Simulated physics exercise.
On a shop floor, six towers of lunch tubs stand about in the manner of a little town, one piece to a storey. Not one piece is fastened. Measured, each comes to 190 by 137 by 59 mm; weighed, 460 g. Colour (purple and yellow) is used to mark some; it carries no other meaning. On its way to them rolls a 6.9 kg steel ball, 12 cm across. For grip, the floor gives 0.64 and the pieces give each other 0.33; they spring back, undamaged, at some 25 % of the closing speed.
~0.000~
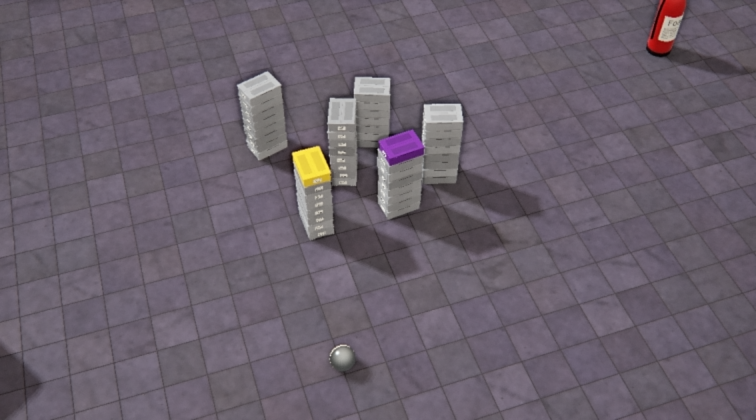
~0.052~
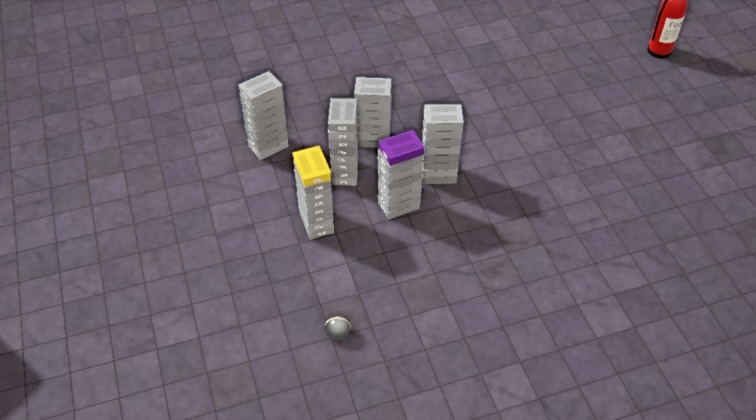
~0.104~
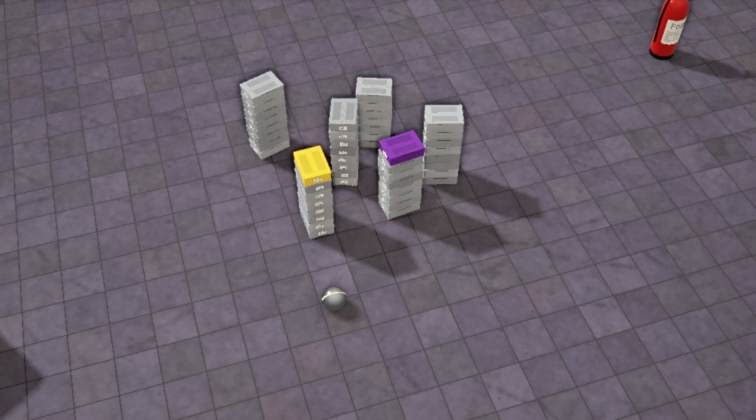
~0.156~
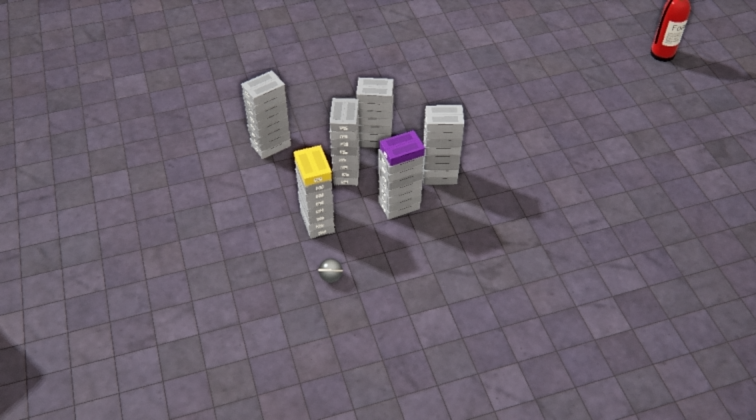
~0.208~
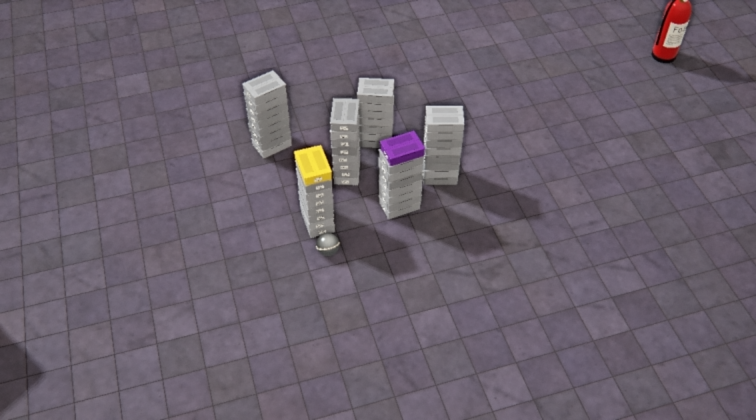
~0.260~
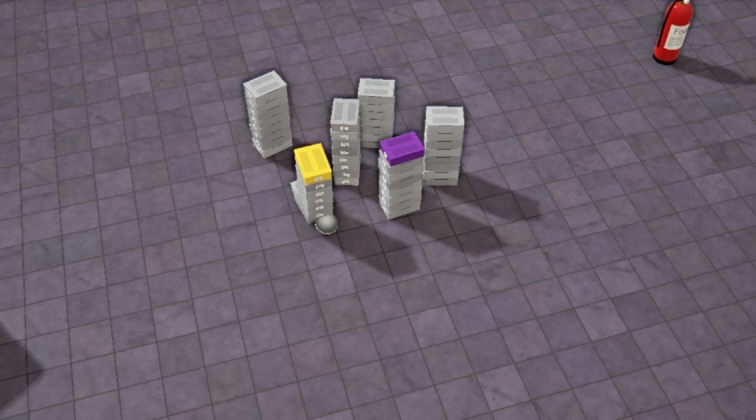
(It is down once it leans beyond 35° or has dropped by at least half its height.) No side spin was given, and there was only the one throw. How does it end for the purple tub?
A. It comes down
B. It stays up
B, it stays up.
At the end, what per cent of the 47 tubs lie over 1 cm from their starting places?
It comes to 55 percent.
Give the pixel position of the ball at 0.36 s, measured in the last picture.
Roughly at pixel (326, 190).
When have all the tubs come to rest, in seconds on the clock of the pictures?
Around 1.5 s.
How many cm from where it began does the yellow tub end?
The yellow one ends 12 cm from its start.
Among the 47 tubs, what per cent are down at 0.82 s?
By that time it is 25 percent.
By 0.36 s, ball still moving; none of the 47 tubs down, 9 disturbed; purple tub unmoved; yellow tub tilted 12°.
By 0.46 s, ball still moving; 6 of the 47 tubs down; purple tub unmoved; yellow tub tilted 11°, 12 cm lower.
By 0.82 s, ball still moving; 12 of the 47 tubs down; purple tub unmoved; yellow tub 12 cm lower.
When it is over (1.8 s), ball rolling away; 12 of the 47 tubs down; purple tub unmoved; yellow tub 12 cm lower. In pixels of the last frame, middles, purple tub near (402, 149), yellow tub near (313, 187).
